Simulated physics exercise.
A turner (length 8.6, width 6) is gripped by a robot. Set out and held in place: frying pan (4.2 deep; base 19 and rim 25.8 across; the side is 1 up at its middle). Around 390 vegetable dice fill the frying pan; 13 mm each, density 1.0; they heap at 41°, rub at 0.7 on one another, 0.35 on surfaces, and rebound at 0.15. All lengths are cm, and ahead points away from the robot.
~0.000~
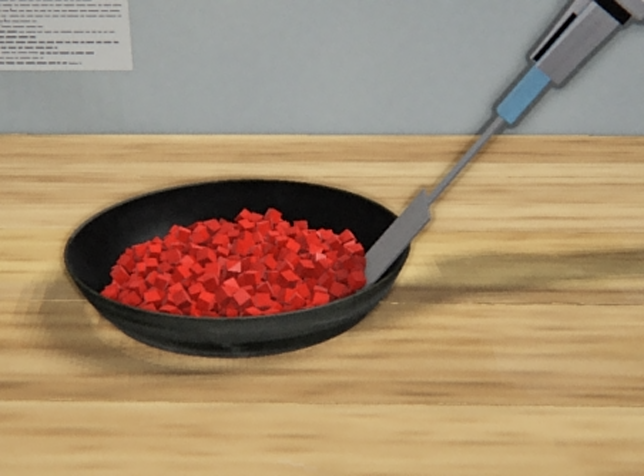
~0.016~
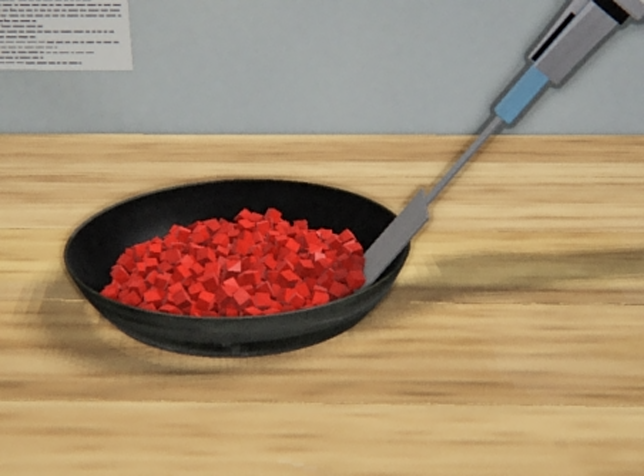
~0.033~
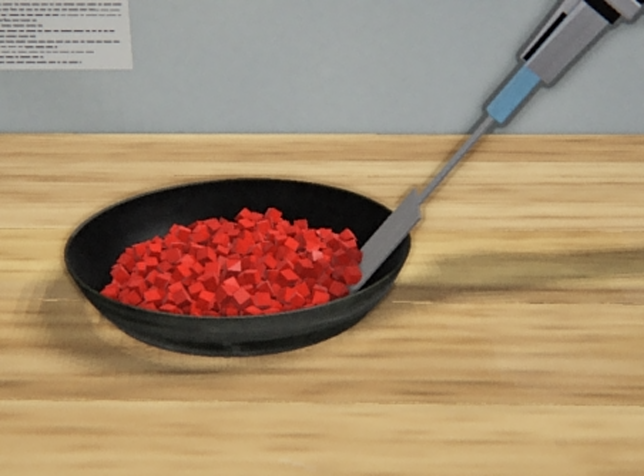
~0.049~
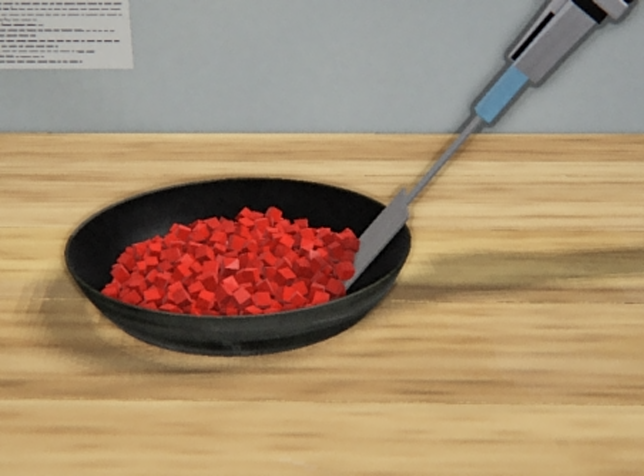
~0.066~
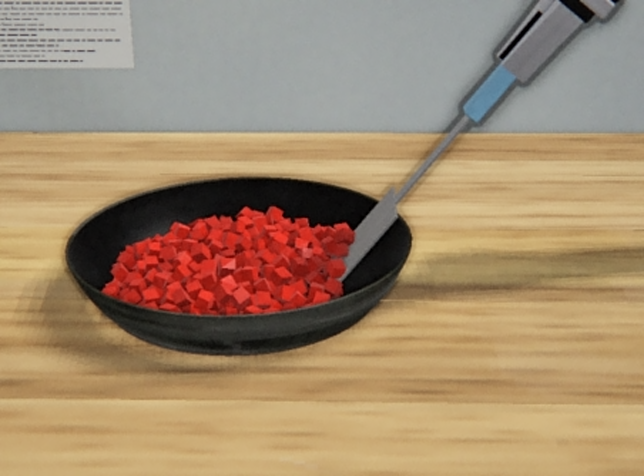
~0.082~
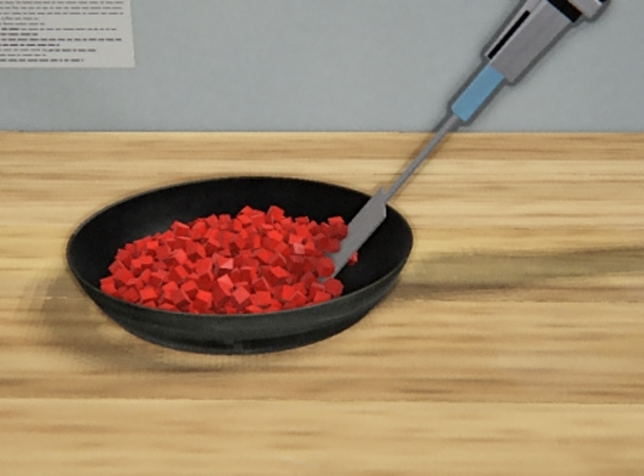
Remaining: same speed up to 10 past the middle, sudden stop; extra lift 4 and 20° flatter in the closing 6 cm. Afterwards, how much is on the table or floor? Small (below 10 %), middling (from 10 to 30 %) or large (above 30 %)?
Share on the table or floor: Middling (from 10 to 30 %).
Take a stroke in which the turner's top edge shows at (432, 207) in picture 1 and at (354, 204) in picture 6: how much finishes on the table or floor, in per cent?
Some 25 per cent.
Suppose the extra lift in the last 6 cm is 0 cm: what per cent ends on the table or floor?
About 5 per cent.
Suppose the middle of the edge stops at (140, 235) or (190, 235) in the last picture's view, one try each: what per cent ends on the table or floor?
Some 5 and 0 per cent.
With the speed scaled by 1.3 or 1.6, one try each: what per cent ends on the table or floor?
Some 20 and 25 per cent.
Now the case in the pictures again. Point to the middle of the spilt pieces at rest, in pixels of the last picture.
At about (11, 279).
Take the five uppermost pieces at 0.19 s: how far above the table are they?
Some 6 cm.
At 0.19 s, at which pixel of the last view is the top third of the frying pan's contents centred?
At about (219, 249).
After 0.19 s, sloping 52°, highest piece 7 above the table; 387 in the frying pan.
After 0.29 s, sloping 45°, highest piece 8 above the table; 387 in the frying pan.
After 0.55 s, sloping 32°, highest piece 6 above the table; 323 in the frying pan, 63 on the table or floor, 1 on the blade or in flight.
After 1.60 s, sloping 32°, highest piece 6 above the table; 323 in the frying pan, 64 on the table or floor.
At rest, 323 in the frying pan, 64 on the table or floor. That is 17 % on the table or floor.
